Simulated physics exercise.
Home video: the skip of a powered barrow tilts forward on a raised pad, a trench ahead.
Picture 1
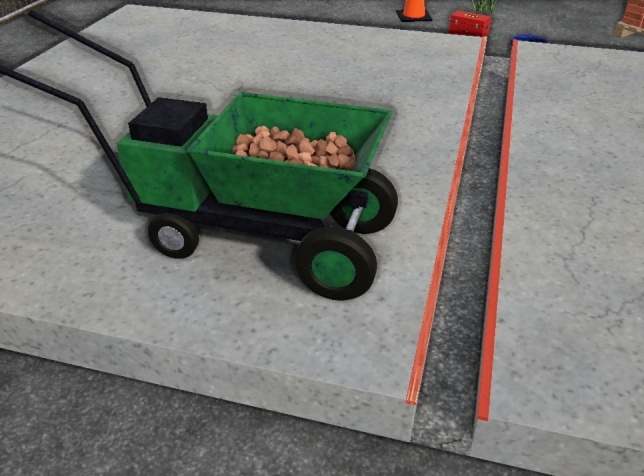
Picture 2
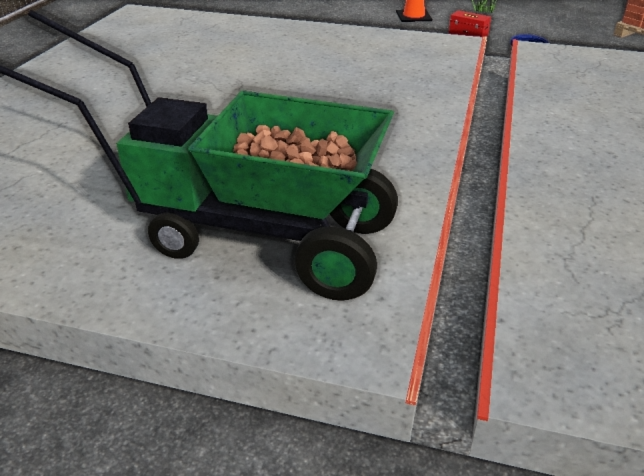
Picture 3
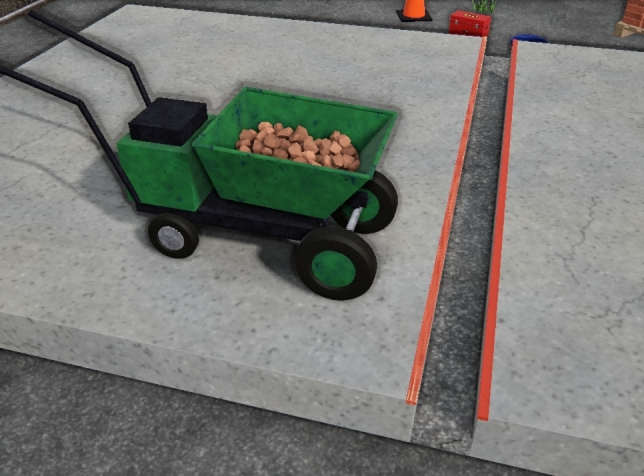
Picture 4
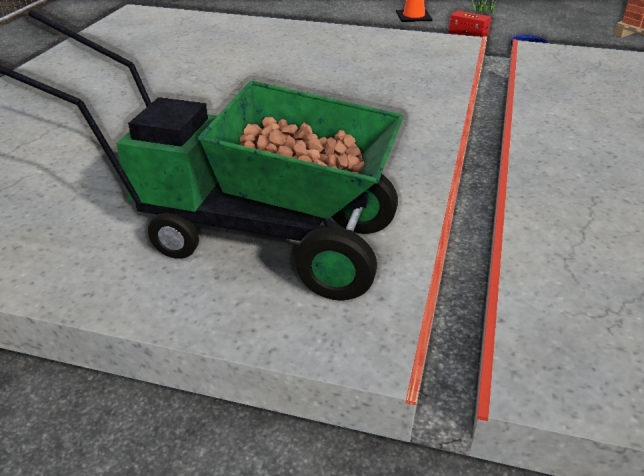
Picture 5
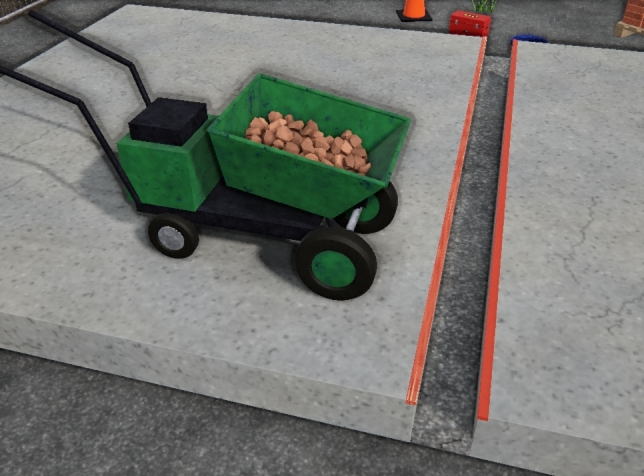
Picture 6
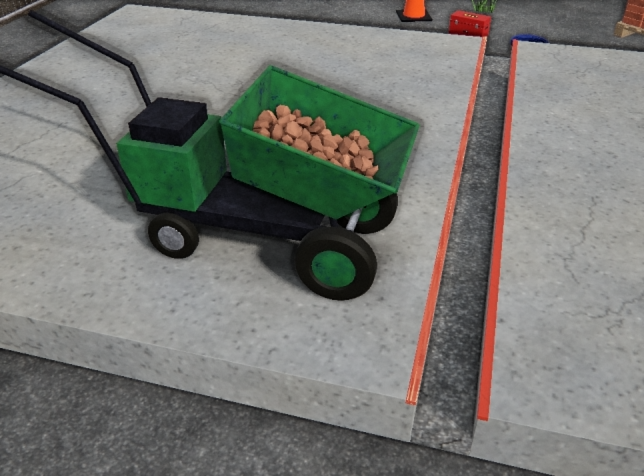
On a raised concrete pad beside a narrow trench, the green skip of a powered barrow tilting forward with its rubble load.
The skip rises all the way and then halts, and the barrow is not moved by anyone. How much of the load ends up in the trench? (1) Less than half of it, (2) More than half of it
2.
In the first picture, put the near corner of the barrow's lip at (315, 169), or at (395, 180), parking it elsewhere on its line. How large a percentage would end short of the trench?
Roughly 20 and 0 percent respectively.
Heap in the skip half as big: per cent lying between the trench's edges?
Something near 80 percent of it.
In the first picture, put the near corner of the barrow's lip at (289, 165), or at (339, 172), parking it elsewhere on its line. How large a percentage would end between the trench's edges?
Near 40 % and 90 %.
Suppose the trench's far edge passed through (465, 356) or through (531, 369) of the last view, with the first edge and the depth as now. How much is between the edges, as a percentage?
About 40 and 100 per cent.
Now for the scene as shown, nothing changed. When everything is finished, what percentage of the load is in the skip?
I'd put it near 0 percent.
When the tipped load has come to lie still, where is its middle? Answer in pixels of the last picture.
About pixel (476, 295).
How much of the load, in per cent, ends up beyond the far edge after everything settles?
I'd estimate about 35 per cent of the load.
Just after the last frame, skip tipped steeply; every one in the skip.
A moment on, skip tipped right over; almost all in the skip; about a tenth in or heaped over the trench; just a few beyond it; just a few falling.
Further on, skip tipped right over; about a tenth in the skip; roughly half in or heaped over the trench; roughly a third beyond it.
When it is over, skip tipped right over; roughly two thirds in or heaped over the trench; roughly a third beyond it.
